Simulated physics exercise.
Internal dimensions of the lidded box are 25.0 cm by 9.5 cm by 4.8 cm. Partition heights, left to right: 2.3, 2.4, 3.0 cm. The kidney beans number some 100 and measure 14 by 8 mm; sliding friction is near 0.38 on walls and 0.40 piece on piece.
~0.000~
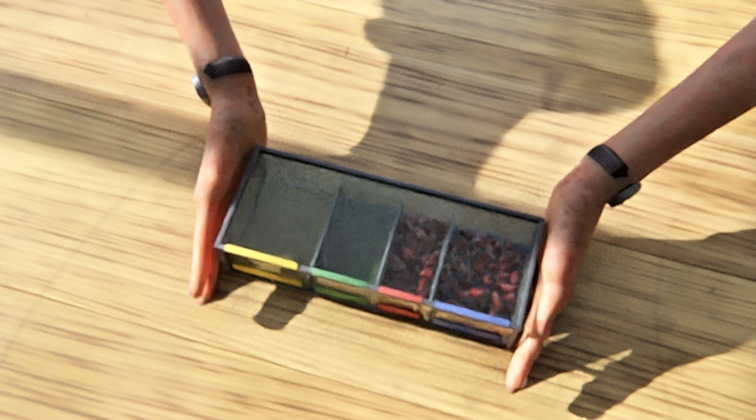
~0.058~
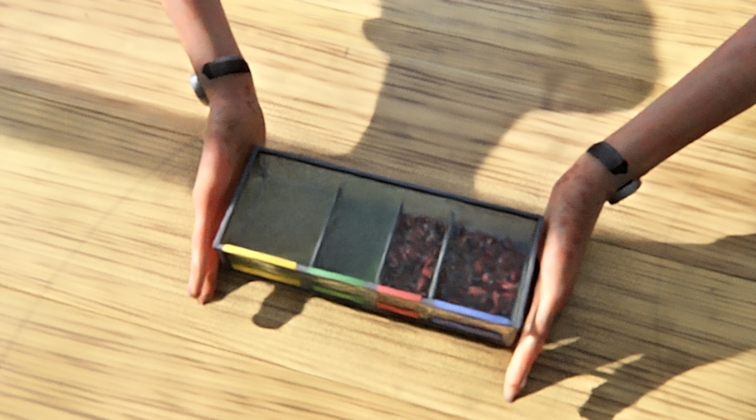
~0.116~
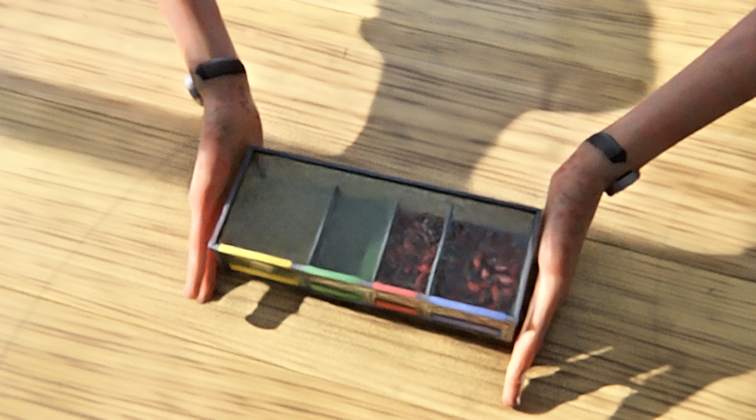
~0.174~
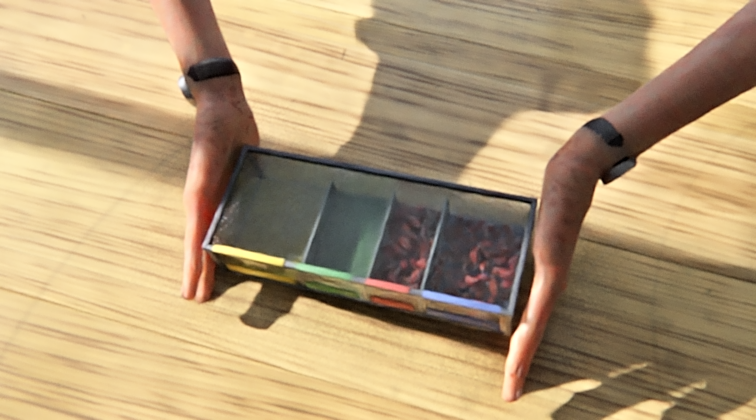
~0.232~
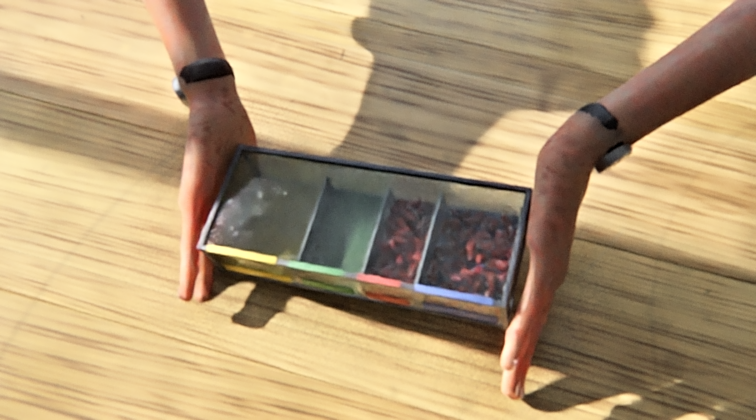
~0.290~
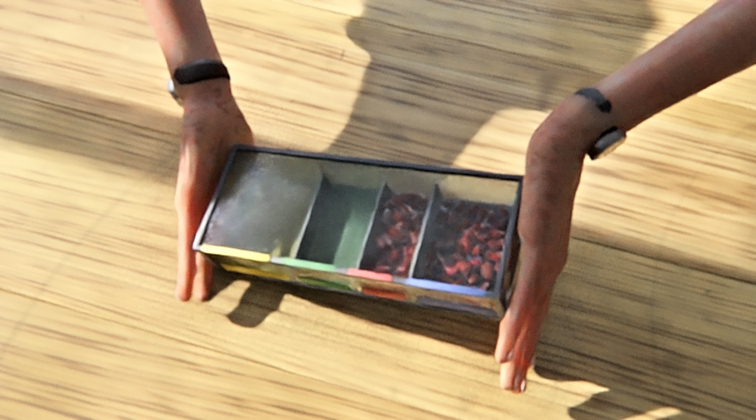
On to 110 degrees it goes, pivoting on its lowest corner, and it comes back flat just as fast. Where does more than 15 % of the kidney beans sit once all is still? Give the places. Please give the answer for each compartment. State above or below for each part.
Red: Below. Blue: Below. Green: Below. Yellow: Above.
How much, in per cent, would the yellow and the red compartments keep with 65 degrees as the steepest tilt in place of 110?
In per cent, yellow 0 and red 45.
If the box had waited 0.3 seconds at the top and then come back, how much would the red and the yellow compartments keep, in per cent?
Result - red: 0 %; yellow: 100 %.
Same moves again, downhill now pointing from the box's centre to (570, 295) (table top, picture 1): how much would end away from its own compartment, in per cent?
Something like 45 per cent of the pieces.
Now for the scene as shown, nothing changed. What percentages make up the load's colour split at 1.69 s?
Shares - red: 30; blue: 20; green: 20; yellow: 30.
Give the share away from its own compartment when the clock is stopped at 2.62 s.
Approx. 100 in a hundred.
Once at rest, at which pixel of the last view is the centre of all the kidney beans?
Roughly pixel (262, 238).
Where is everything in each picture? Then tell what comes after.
Box tilt 0 degrees, front corners at (221, 245) and (517, 325); red 45 %, blue 55 %, in the first frame.
Box tilt 1 degrees, front corners at (219, 245) and (516, 324), in the second frame.
Box tilt 4 degrees, front corners at (215, 245) and (513, 319), lowest corner left front, in the third frame.
Box tilt 8 degrees, front corners at (209, 246) and (508, 311), lowest corner left front, in the fourth frame.
Box tilt 12 degrees, front corners at (204, 246) and (502, 303), lowest corner left front, in the fifth frame.
Box tilt 16 degrees, front corners at (199, 246) and (494, 294), lowest corner left front; red 45 %, blue 55 %. Its pace works out near 70 degrees a second, in the sixth frame.
Then, at 1.69 s, tilt 110 degrees; red 30 %, blue 20 %, green 20 %, yellow 30 %.
After 2.62 s, tilt 50 degrees; yellow 100 %.
After 3.55 s, tilt 0 degrees; yellow 100 %.
By 4.1 s all is still; red 0 %, blue 0 %, green 0 %, yellow 100 %.
